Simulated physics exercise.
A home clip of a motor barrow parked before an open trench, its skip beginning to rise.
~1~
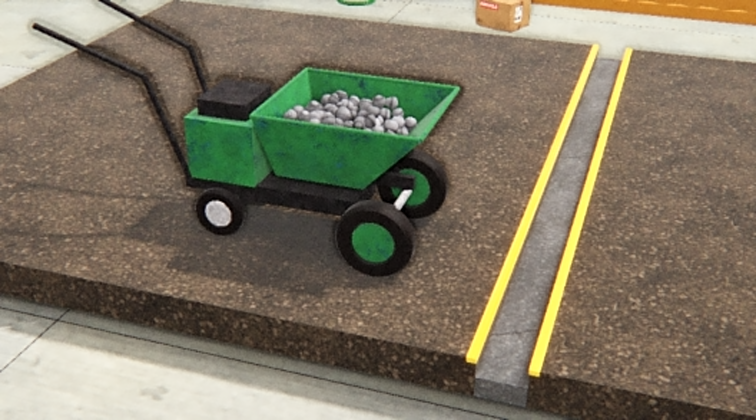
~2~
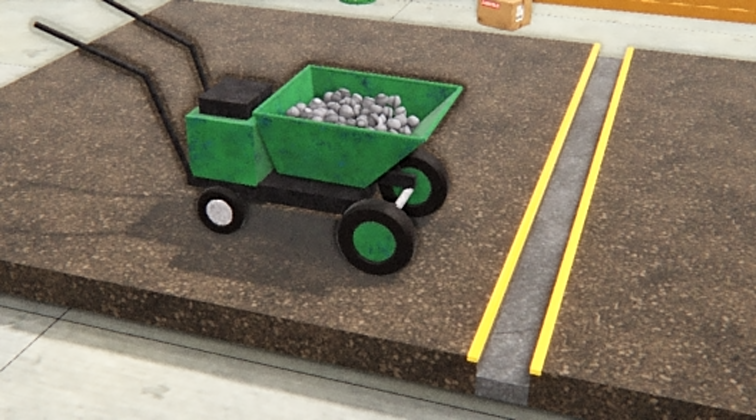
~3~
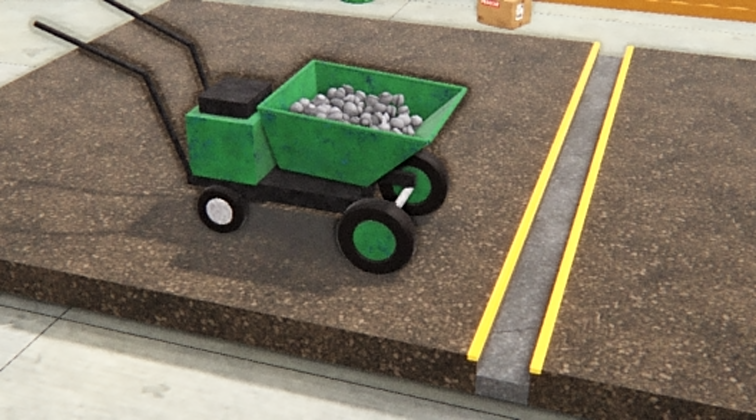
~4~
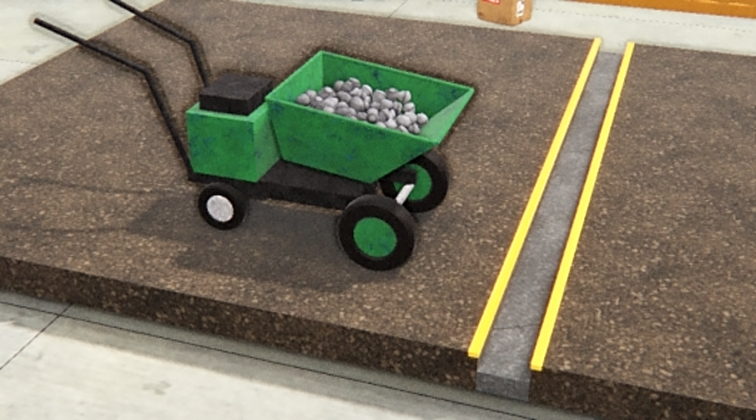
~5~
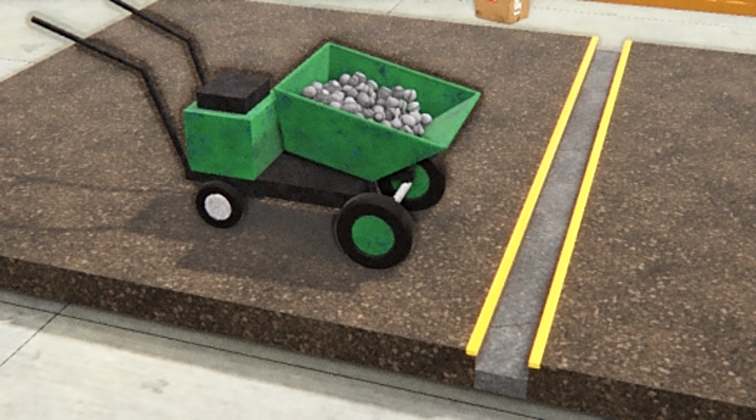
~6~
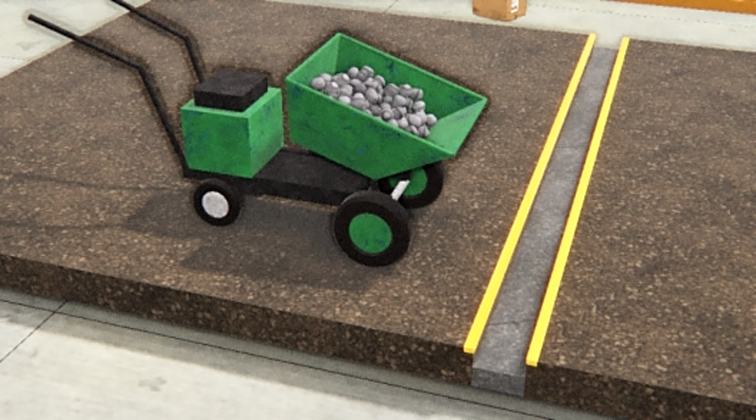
In the video, a green motor barrow loaded with round grey stones stands on a brown surface beside a narrow, yellow-edged trench, and its skip gradually tilts forward to the right, its rear rising while the wheels stay nearly still.
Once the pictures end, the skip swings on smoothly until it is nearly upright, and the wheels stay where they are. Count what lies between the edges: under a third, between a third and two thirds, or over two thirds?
In the trench: Between a third and two thirds.
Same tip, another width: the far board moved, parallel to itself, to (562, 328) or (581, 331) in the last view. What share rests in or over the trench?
First some 70, then 80 per cent.
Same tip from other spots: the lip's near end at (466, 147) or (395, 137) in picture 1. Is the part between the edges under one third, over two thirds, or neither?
At the first place less than a third, at the second one to two thirds.
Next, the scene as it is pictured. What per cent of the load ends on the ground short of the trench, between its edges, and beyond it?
In per cent, short 0, between 55 and beyond 20.
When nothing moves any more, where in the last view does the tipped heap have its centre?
At about (540, 258).
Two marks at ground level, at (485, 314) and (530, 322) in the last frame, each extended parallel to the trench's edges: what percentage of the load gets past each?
Near 80 % and 30 %.
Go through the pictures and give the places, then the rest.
Lip of the skip at (420, 141), level; top of the load at (344, 114), round cobbles; first edge of the trench at (486, 323); far edge at (545, 334), the trench under half as wide as the skip, and shallow for its width, in the first frame.
Lip of the skip at (423, 140), level; top of the load at (339, 123), in the second frame.
Lip of the skip at (428, 142), tipped barely; top of the load at (339, 106), in the third frame.
Lip of the skip at (436, 144), tipped a little; top of the load at (331, 104), in the fourth frame.
Lip of the skip at (444, 149), tipped a little; top of the load at (337, 98), in the fifth frame.
Lip of the skip at (452, 155), tipped clearly; top of the load at (346, 92); first edge of the trench at (483, 313); far edge at (543, 324), in the sixth frame.
Soon, skip tipped steeply; all in the skip.
A while on, skip tipped right over; about two thirds in the skip; about a third in or heaped over the trench; a stray few beyond it; a stray few falling.
Towards the end, skip tipped right over; about a quarter in the skip; a stray few short of the trench; about half in or heaped over the trench; about a quarter beyond it.
Finally, skip tipped right over; about a quarter in the skip; a stray few short of the trench; about half in or heaped over the trench; about a quarter beyond it.
